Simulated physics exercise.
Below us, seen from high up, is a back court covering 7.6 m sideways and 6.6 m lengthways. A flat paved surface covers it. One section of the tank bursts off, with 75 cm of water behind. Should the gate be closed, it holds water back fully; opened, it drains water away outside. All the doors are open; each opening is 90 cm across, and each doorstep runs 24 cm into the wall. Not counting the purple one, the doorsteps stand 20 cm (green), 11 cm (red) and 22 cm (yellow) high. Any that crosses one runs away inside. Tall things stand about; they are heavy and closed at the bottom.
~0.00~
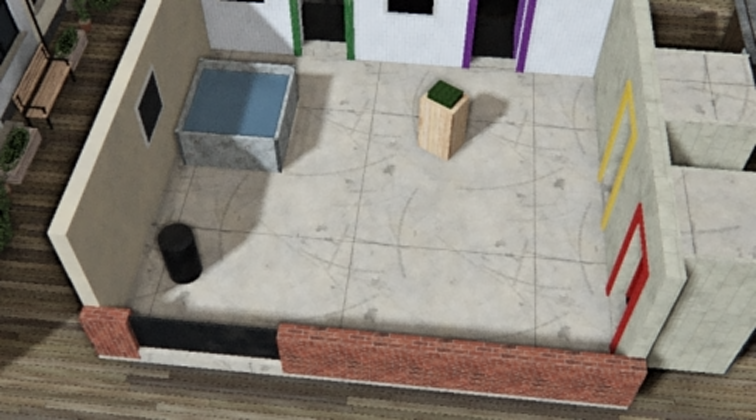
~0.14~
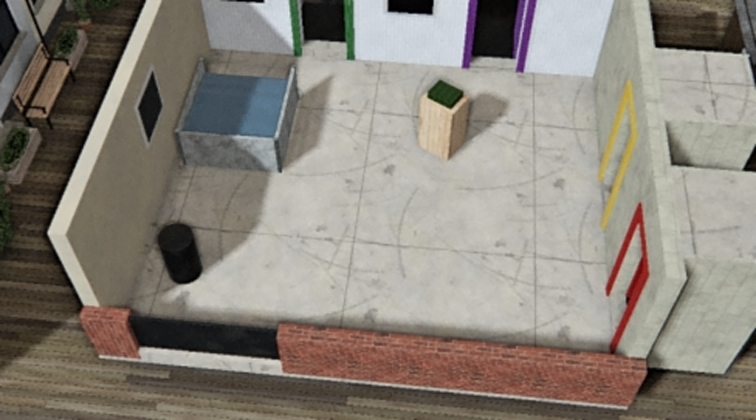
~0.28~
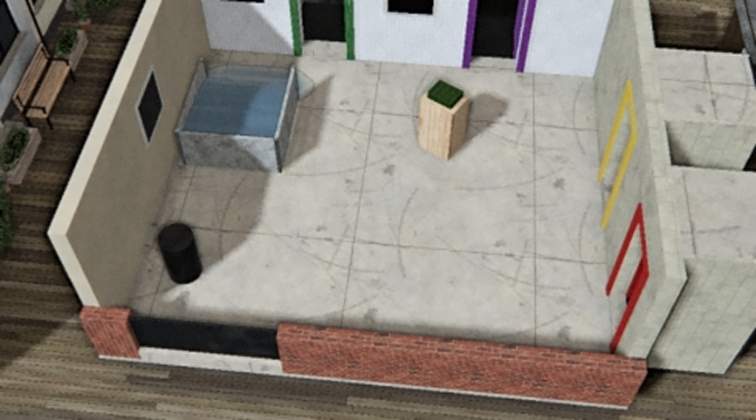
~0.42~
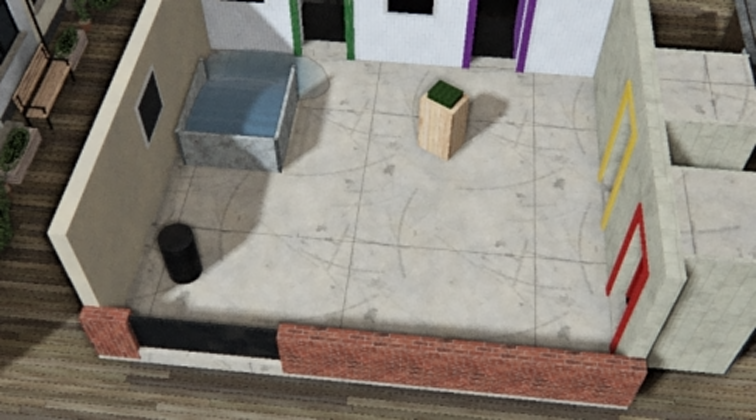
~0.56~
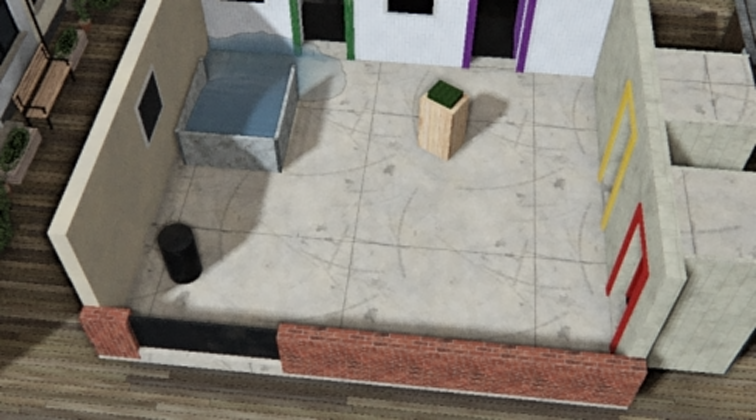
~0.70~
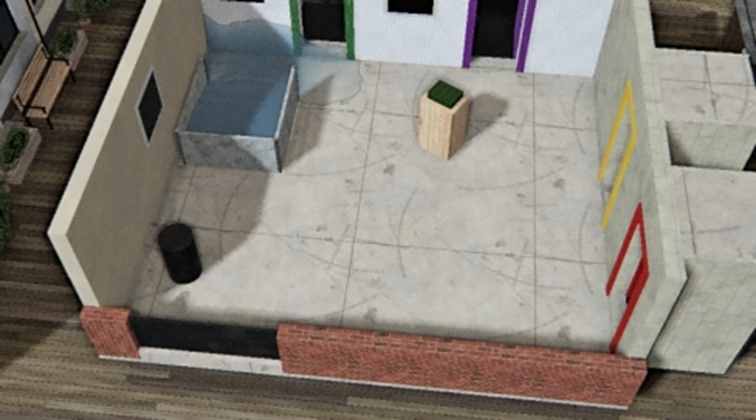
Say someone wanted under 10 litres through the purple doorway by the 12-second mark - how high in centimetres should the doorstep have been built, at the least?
They should have built it at least 6 cm high.
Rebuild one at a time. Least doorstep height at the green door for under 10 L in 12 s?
Green - roughly 31 cm.
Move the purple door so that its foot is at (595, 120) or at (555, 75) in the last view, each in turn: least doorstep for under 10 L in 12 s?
In turn: About 16 cm, about 11.5 cm.
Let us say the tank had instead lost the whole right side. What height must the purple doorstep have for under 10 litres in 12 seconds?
Estimate: Near 18 cm.
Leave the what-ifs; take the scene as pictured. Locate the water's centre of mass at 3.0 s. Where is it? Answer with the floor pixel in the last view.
Roughly (308, 109).
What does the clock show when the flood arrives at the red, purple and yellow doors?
Door red 4.5 s / door purple 1.8 s / door yellow 3.6 s.
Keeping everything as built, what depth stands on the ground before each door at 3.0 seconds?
Green door 18 cm, red door 0 cm, purple door 5 cm, yellow door 0 cm.
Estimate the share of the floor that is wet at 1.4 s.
Some 10 per cent of it.
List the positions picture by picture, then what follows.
In the first picture, the tank at (238, 102) is whole and still, 75 cm deep; the purple door at (498, 30) is dry.
In the second picture, the front is at a hidden place, 0.3 m from the gap on the far side; 0.4 m2 of floor is wet, 75 cm left at the back.
In the third picture, the gap is on the far side, the front 0.8 m out at a hidden place; the back of the tank holds 74 cm.
In the fourth picture, the front is at (229, 51), 1.2 m from the gap on the far side; 2.6 m2 of floor is wet, 68 cm left at the back.
In the fifth picture, the front is at (312, 46), 1.4 m from the gap on the far side; 3.1 m2 of floor is wet, 63 cm left at the back.
In the sixth picture, the gap is on the far side, the front 1.6 m out at (357, 61); the back of the tank holds 62 cm; the purple door at (498, 30), 4.7 m from the gap, is still 2.7 m from the nearest water.
After 1.4 s water covers 10 % of the floor, deepest (56 cm) near (219, 53); it has not reached the purple door.
After 3.0 s water covers 40 % of the floor, deepest (23 cm) near (262, 95); 5 cm at the purple door, 0 litres in over its 9 cm doorstep.
After 12.0 s water covers 90 % of the floor, deepest (10 cm) near (589, 380); 5 cm at the purple door, 1 litre in over its 9 cm doorstep.
At the purple door as built, the water arrived by 1.8 s and peaked near 9 cm at 8.0 s.
Run again over the same 12 s with other heights there, 14 litres in over 5.5 cm, 4 litres over 7.5 cm. The limit of 10 litres is kept from about 6 cm up.
